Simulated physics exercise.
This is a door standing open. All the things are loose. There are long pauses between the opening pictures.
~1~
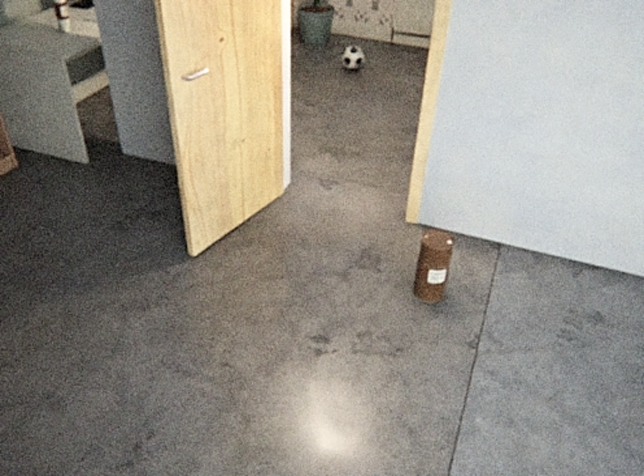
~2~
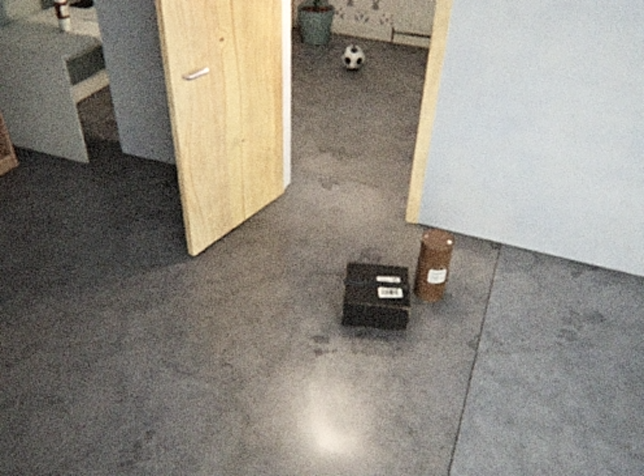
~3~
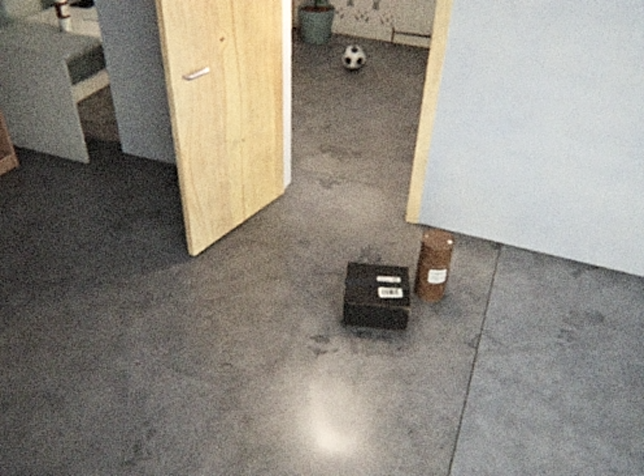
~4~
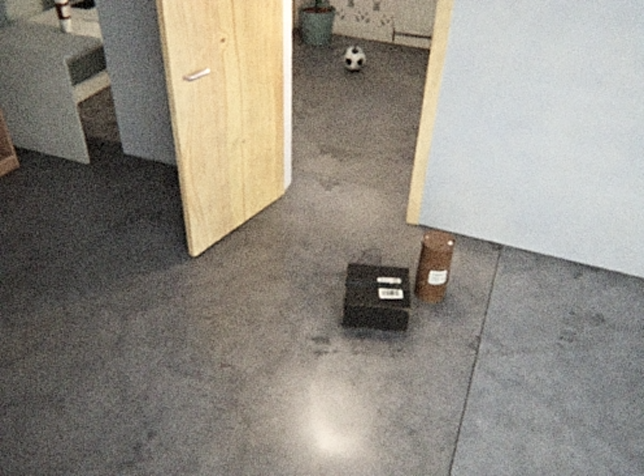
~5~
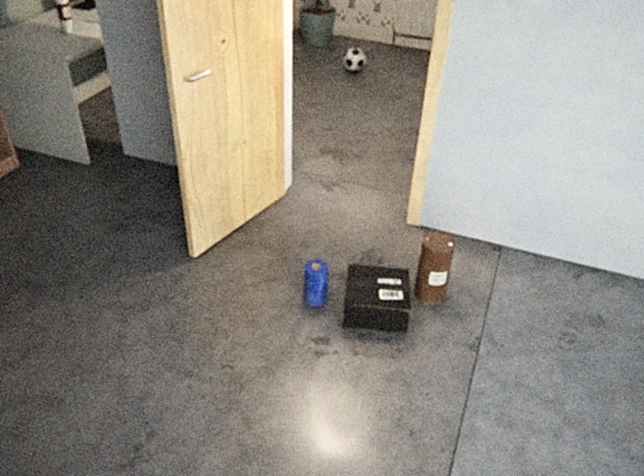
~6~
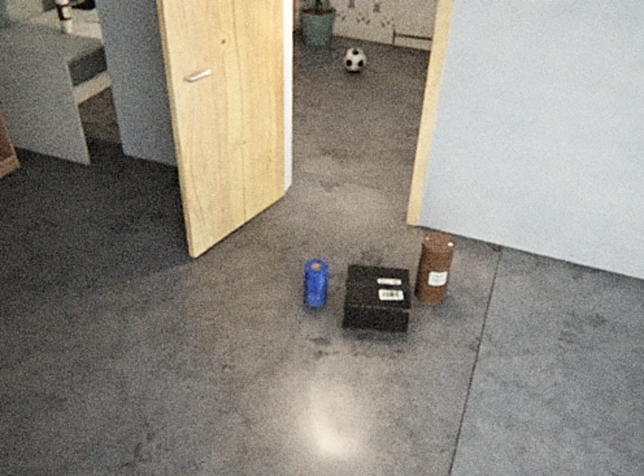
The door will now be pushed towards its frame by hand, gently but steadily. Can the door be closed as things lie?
It shuts.
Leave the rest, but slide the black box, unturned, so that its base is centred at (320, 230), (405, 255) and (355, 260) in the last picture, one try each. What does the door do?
In the first case it shuts; in the second case it shuts; in the third case it shuts.
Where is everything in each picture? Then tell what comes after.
In the first frame, door wide open and still; brown canister (433, 266).
In the second frame, door wide open and still; brown canister (433, 266); black box (376, 296).
In the third frame, door wide open and still; brown canister (433, 266); black box (376, 296).
In the fourth frame, door wide open and still; brown canister (434, 267); black box (376, 297).
In the fifth frame, door wide open and still; brown canister (434, 268); black box (377, 298).
In the sixth frame, door wide open and still; blue roll (316, 283); brown canister (434, 269).
Then, 0.70 s later than the last frame, door at 79°.
Then, 1.10 s later than the last frame, door at 51°.
Then, 1.50 s later than the last frame, door at 19°.
When it is over, door at 0°; all 3 as before. End places, in pixels of the last picture, blue roll near (316, 283).
